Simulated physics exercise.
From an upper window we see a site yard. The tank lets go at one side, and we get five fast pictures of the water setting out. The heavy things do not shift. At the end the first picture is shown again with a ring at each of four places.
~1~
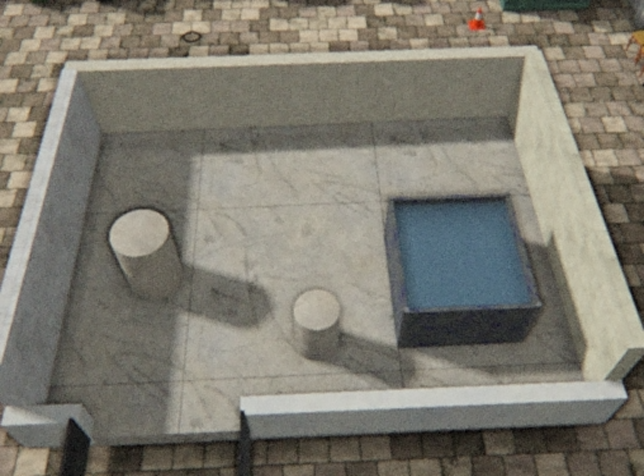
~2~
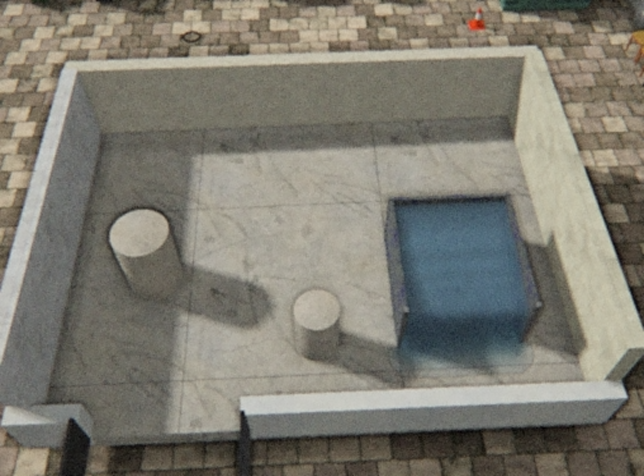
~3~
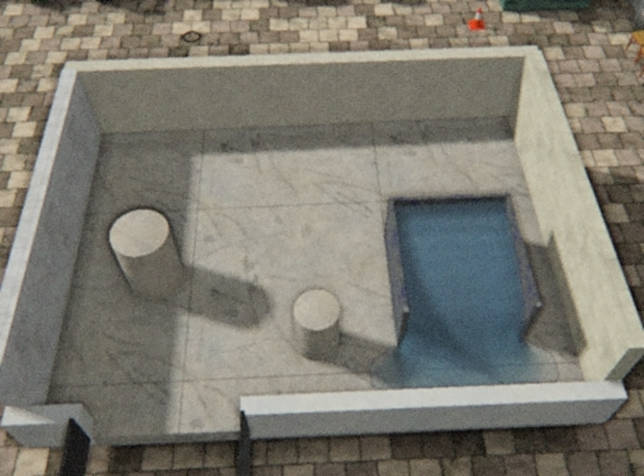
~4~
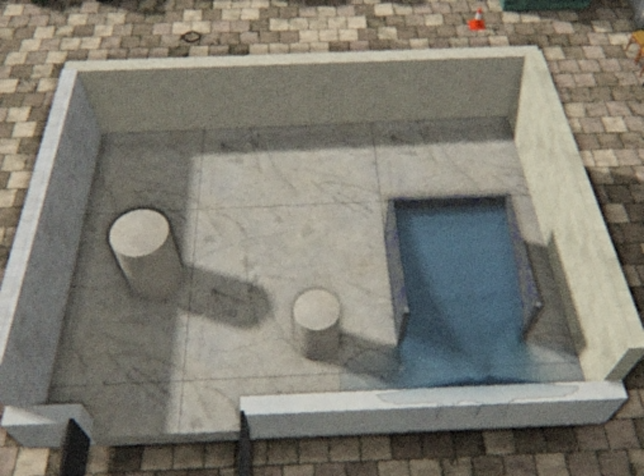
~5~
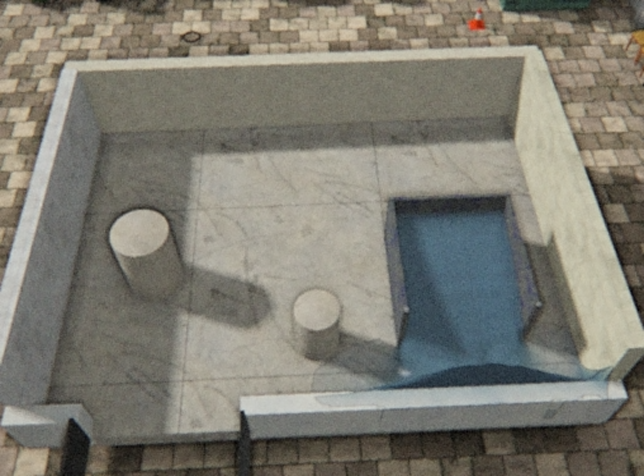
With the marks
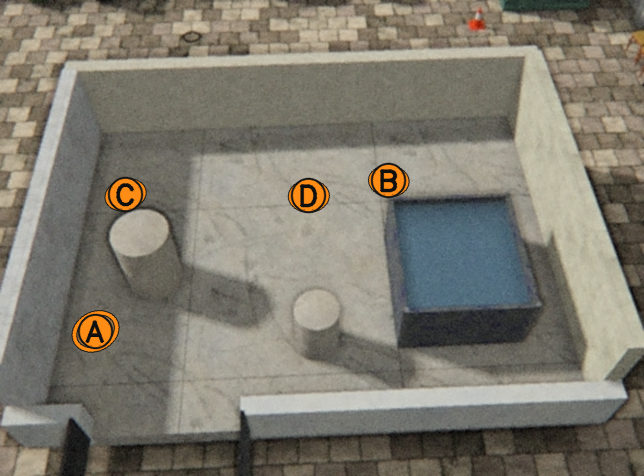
Site yard seen from above, with blue water pouring from an opened tank, spreading toward the front wall and along it.
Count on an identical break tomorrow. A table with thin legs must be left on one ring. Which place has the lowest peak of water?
Spot B.
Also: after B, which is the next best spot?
Here it is spot D.
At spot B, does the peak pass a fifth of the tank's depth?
No, it does not.
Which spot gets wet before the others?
That would be A.
On the marked copy, A at (95, 331); B at (388, 180); C at (125, 194); D at (308, 195).
With A, the water peaks at about 25 % of the depth that stood in the tank.
With B, the water peaks at about 6 % of the depth that stood in the tank.
With C, the water peaks at about 19 % of the depth that stood in the tank.
With D, the water peaks at about 10 % of the depth that stood in the tank.
